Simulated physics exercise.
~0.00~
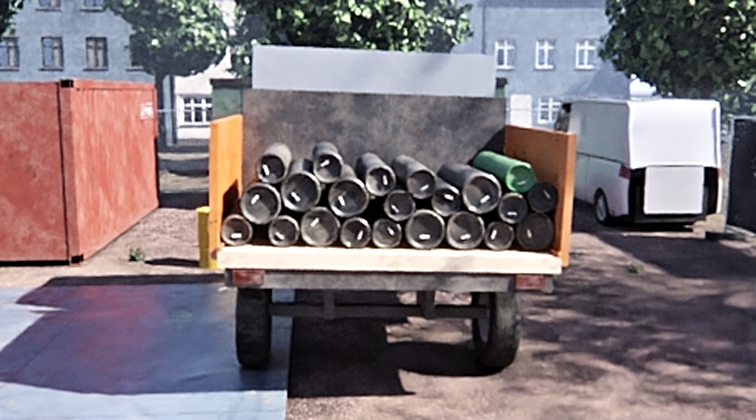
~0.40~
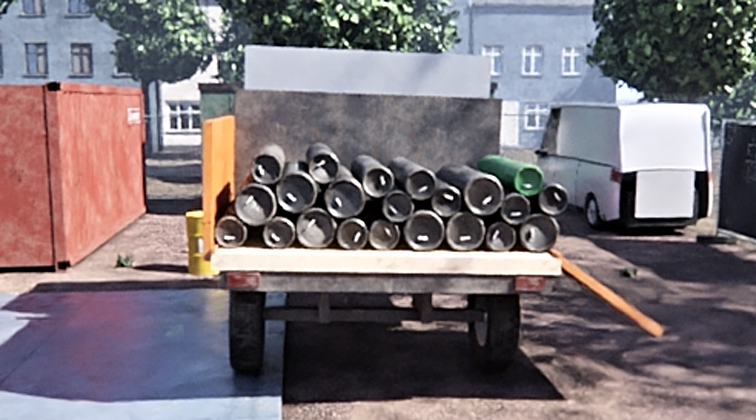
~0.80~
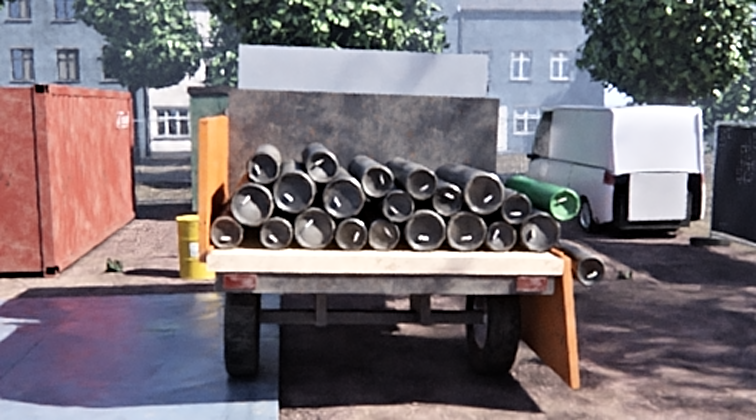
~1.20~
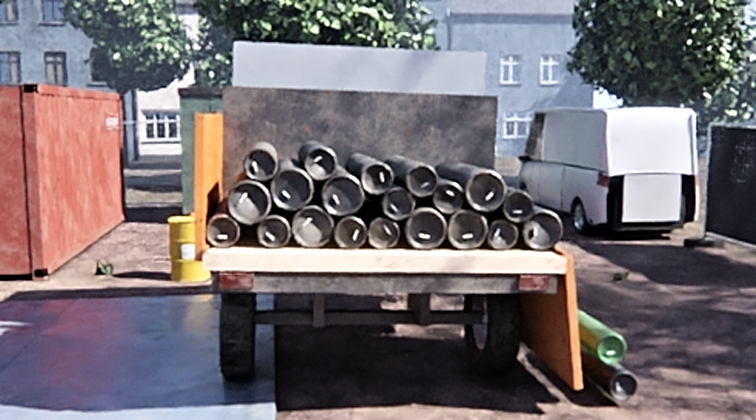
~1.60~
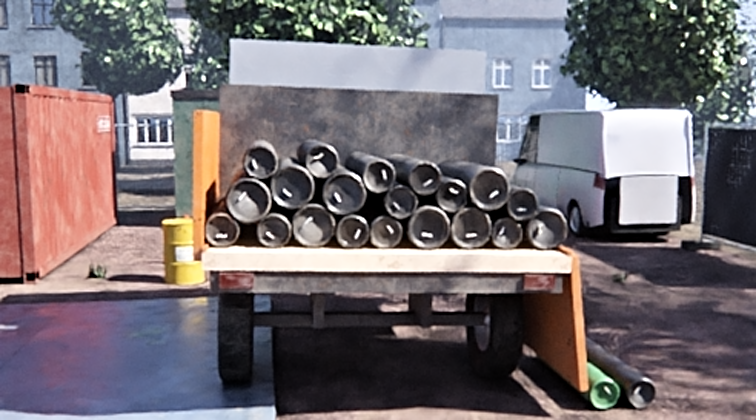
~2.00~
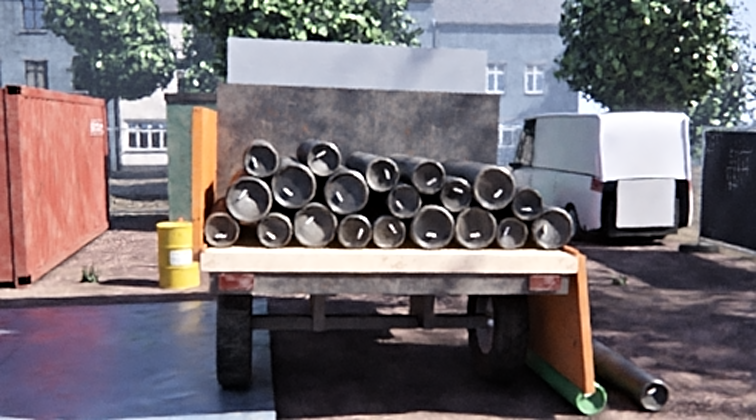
To begin with, a flatbed lorry seen from behind carries a stack of dark gas cylinders, with a single green one near the top right, held between two orange drop sides. The right drop side swings outward and down until it hangs below the deck, while the left one stays upright. A dark cylinder slips off the right edge, and the green one rolls after it. Both drop to the ground beside the hanging panel. Finally, the green cylinder lies by the panel's foot with the dark one to its right, while the rest remain stacked on the deck.
